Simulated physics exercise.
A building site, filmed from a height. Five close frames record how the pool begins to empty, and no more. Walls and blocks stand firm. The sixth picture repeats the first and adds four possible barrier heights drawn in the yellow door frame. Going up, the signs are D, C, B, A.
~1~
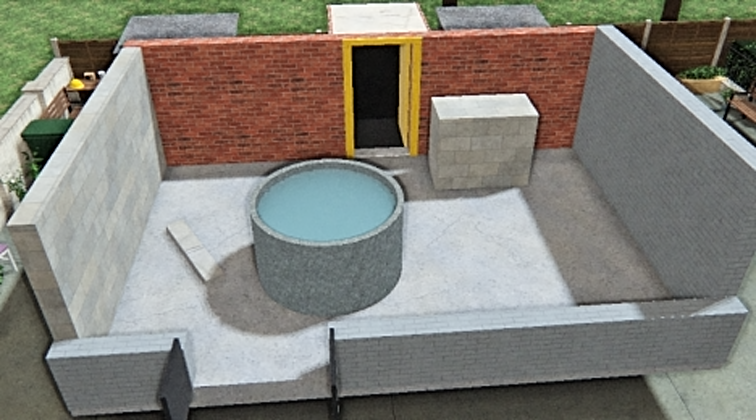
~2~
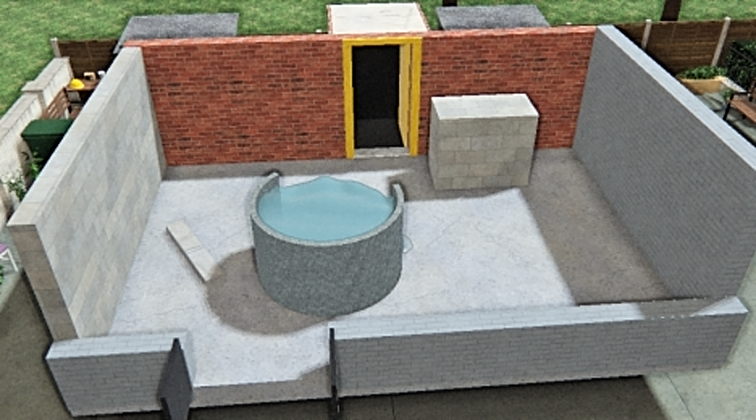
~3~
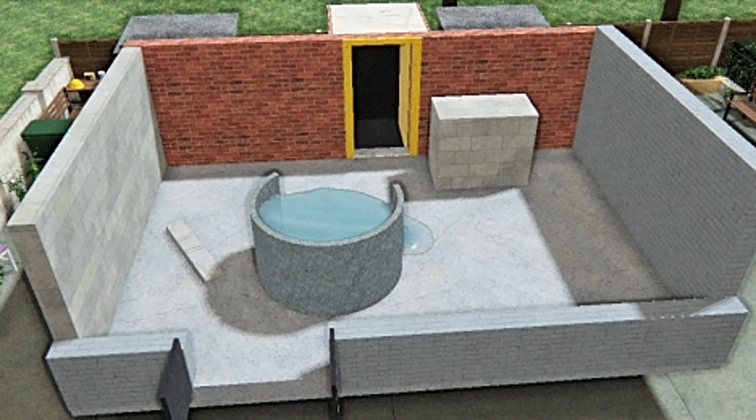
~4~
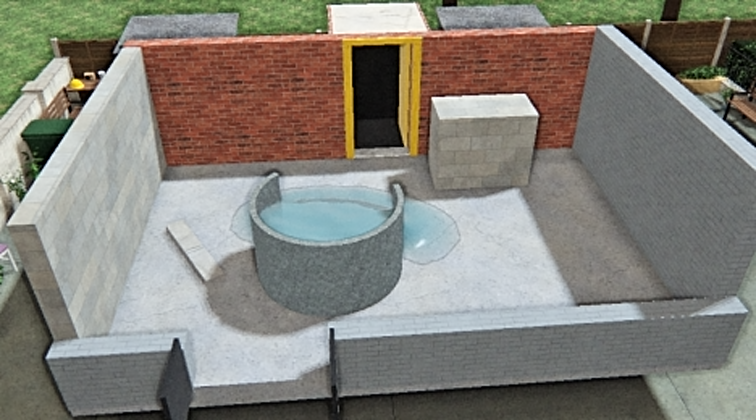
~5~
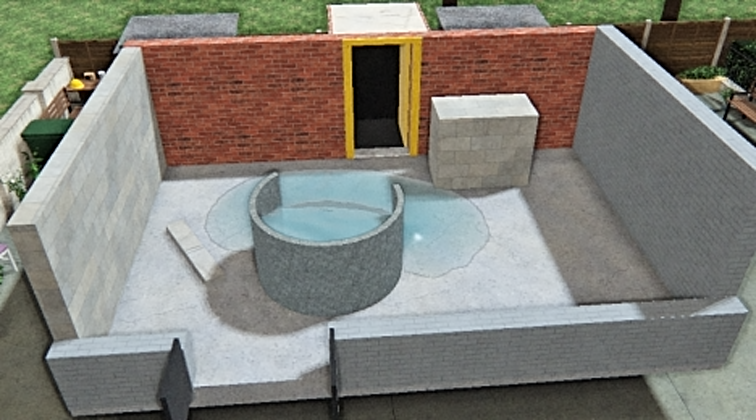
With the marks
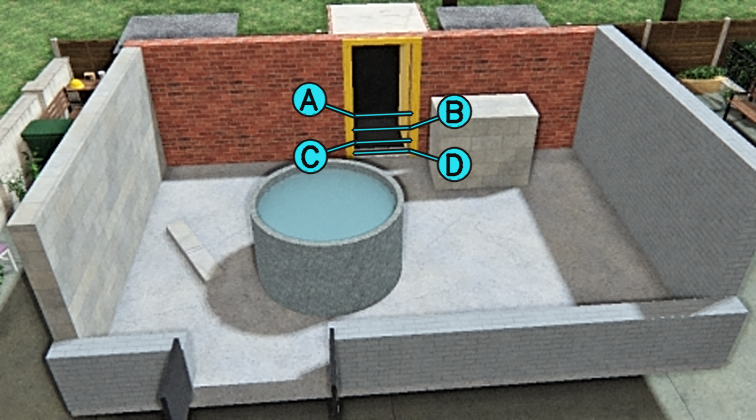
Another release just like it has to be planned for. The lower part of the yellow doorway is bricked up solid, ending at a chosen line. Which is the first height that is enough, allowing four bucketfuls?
Use mark B.
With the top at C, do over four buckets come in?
Yes, it does.
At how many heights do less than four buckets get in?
Two of them.
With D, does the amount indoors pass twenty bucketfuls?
Yes.
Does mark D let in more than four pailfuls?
Yes, it does.
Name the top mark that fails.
That would be C.
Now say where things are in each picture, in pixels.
Water in the pool at rest, its middle at (327, 204); foot of the yellow doorway at (382, 156); open gate at (258, 323).
Water covers 2 % of the ground, its front hidden from here.
Water covers 6 % of the ground and shows as far out as (420, 246).
Water covers 13 % of the ground and shows as far out as (445, 236).
Water covers 24 % of the ground and shows as far out as (227, 196).
On the marked copy, A at (382, 114); B at (382, 128); C at (382, 141); D at (382, 152); from the bottom up D, C, B, A.
Choosing A, nothing gets over.
Choosing B, a splash gets over, under a bucket.
Choosing C, about 10 bucketfuls get in.
Choosing D, dozens of bucketfuls pour in.
